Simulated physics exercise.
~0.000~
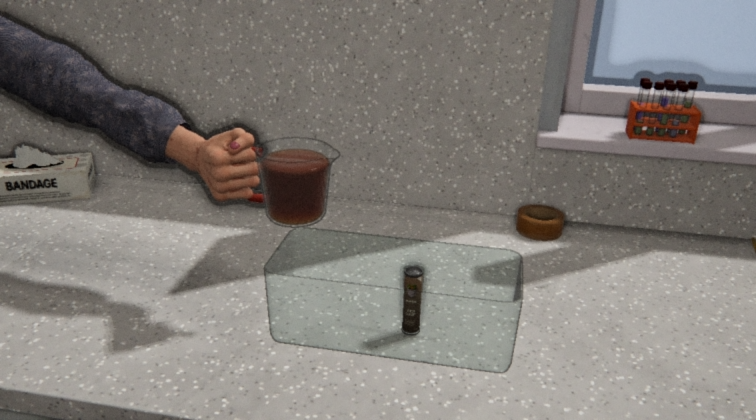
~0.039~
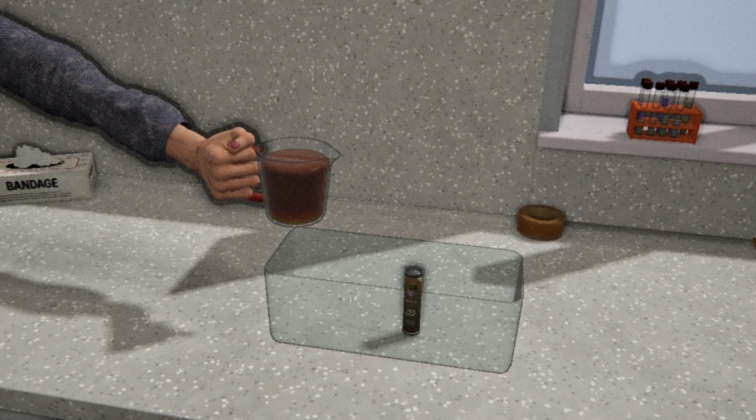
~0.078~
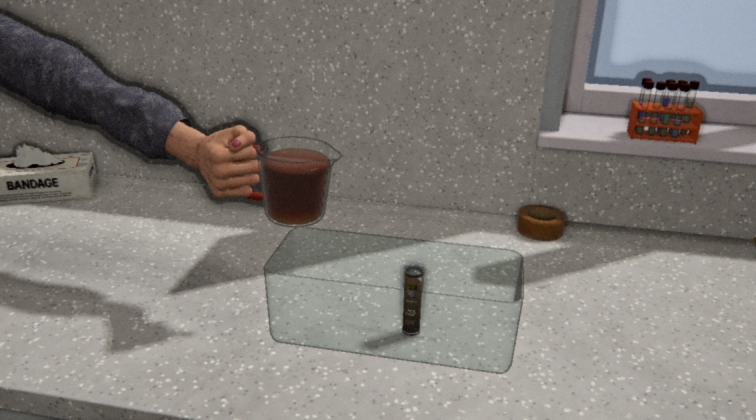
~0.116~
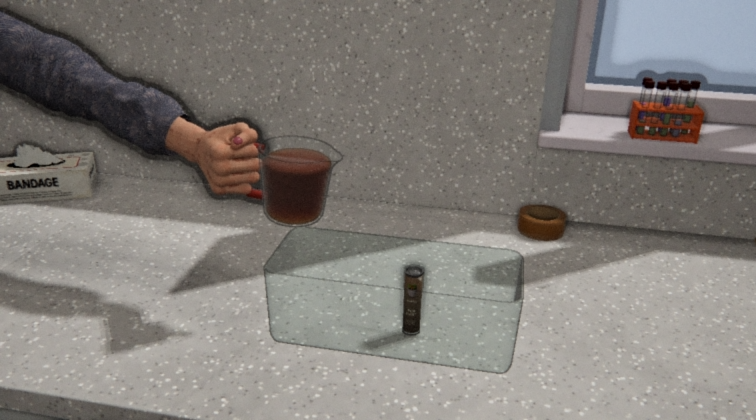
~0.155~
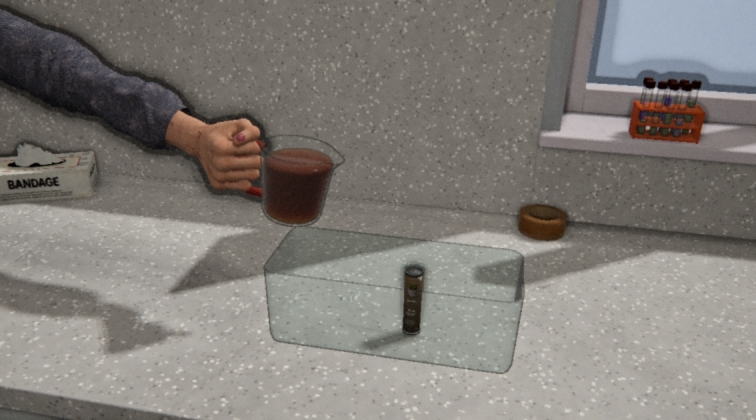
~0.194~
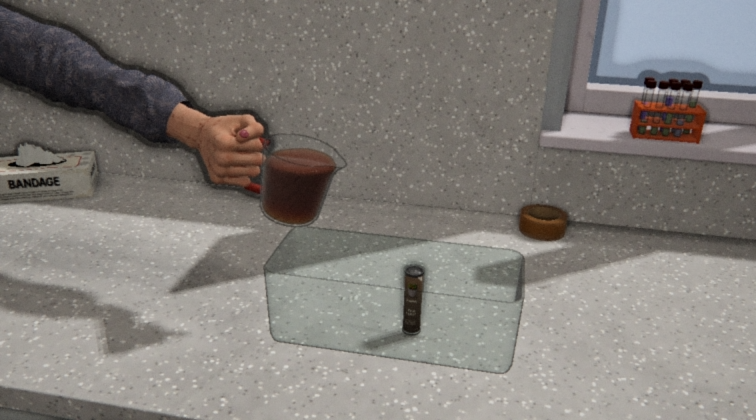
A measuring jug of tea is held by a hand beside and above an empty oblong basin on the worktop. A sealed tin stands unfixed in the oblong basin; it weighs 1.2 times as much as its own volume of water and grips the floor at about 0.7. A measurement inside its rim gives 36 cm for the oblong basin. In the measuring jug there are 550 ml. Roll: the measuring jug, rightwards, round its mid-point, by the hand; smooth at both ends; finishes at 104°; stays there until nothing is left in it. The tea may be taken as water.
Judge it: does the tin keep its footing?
Yes, it keeps its footing.
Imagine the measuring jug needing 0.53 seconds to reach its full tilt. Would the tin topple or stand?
Result: Tin upright.
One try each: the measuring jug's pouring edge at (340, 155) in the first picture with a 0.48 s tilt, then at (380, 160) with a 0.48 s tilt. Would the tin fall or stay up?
The tin stays vertical the first time and overturns the second time.
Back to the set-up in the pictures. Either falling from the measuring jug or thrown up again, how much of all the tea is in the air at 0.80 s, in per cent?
Estimate: Around 12 per cent.
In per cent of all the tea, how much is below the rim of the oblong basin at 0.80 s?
My estimate is about 72 percent.
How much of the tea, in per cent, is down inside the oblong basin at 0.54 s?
Around 10 percent.
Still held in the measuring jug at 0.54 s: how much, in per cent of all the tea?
About 68 percent.
By 0.54 s the tilt is 74° and 69 per cent is still to pour; the tin stands where it began.
By 0.80 s the tilt is 103° and 15 per cent is still to pour; the tin stands where it began.
By 1.06 s the tilt is 104° and 1 per cent is still to pour; the tin stands where it began.
By 1.35 s the tilt is 104° and 0 per cent is still to pour; the tin stands where it began.
At rest the tin stands where it began.
